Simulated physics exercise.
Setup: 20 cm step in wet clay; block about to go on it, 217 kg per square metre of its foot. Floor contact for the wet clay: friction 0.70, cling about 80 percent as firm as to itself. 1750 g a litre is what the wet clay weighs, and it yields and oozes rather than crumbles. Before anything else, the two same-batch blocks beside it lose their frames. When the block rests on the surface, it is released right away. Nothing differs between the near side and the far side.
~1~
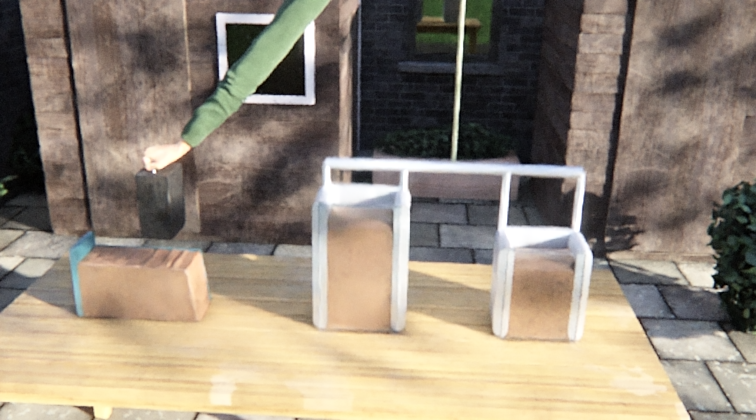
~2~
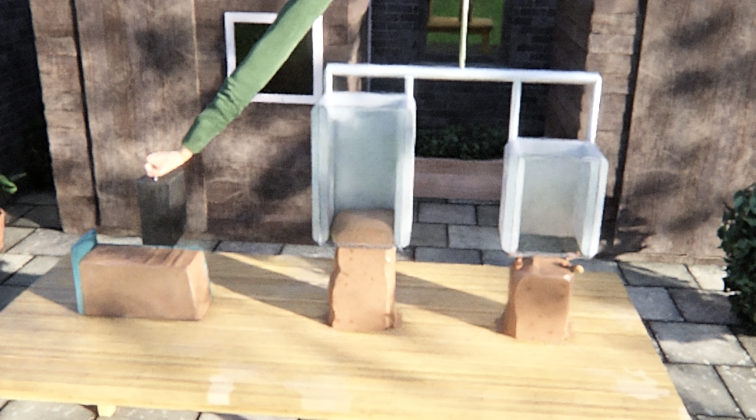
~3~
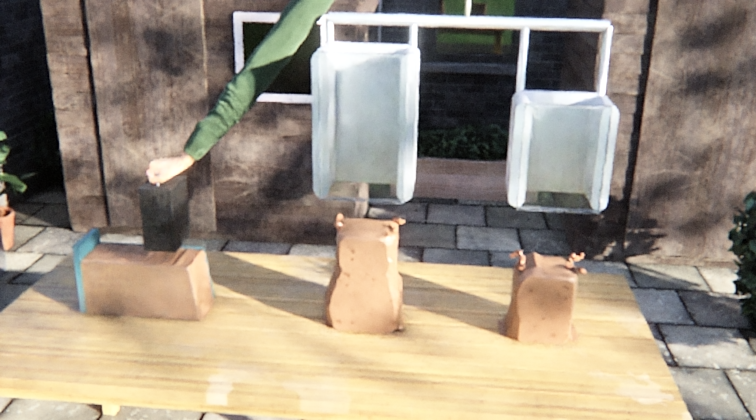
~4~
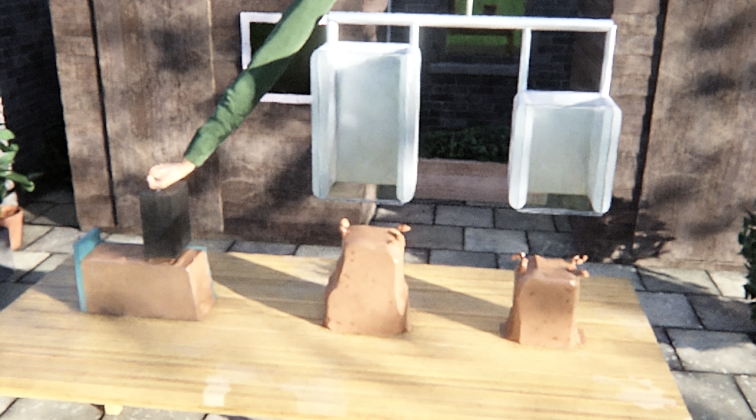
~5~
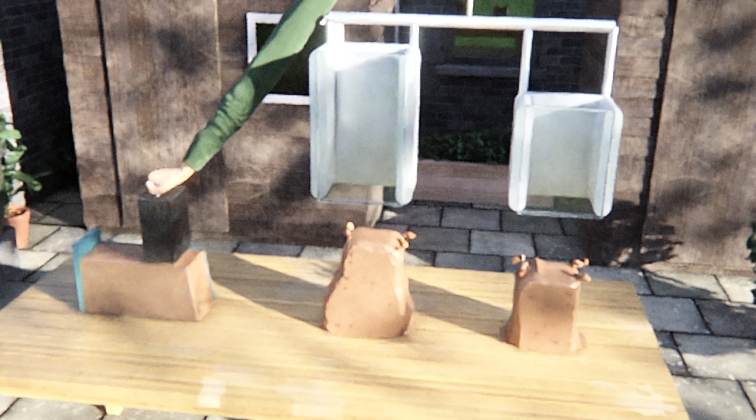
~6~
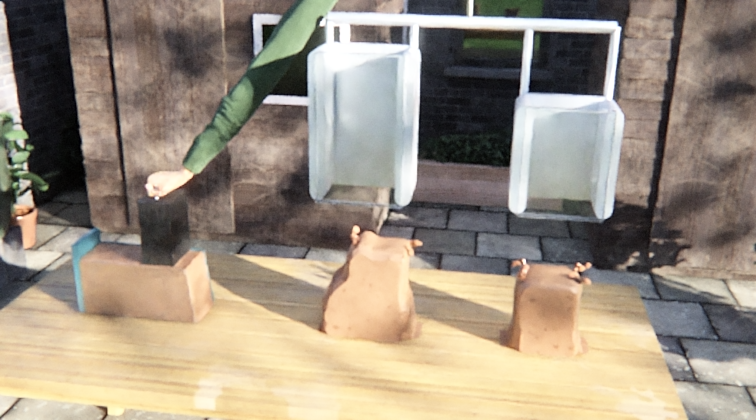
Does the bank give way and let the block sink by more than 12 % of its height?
No.
Another 0.16 s on from the sixth picture, the block is down by 1 % of the bank's height and stands upright.
Another 0.35 s on from the sixth picture, the block is down by 1 % of the bank's height and stands upright.
Another 0.54 s on from the sixth picture, the block is down by 1 % of the bank's height and stands upright.
Another 0.73 s on from the sixth picture, the block is down by 1 % of the bank's height and stands upright.
Another 1.24 s on from the sixth picture, at the end, the block is down by 1 % of the bank's height and stands upright.
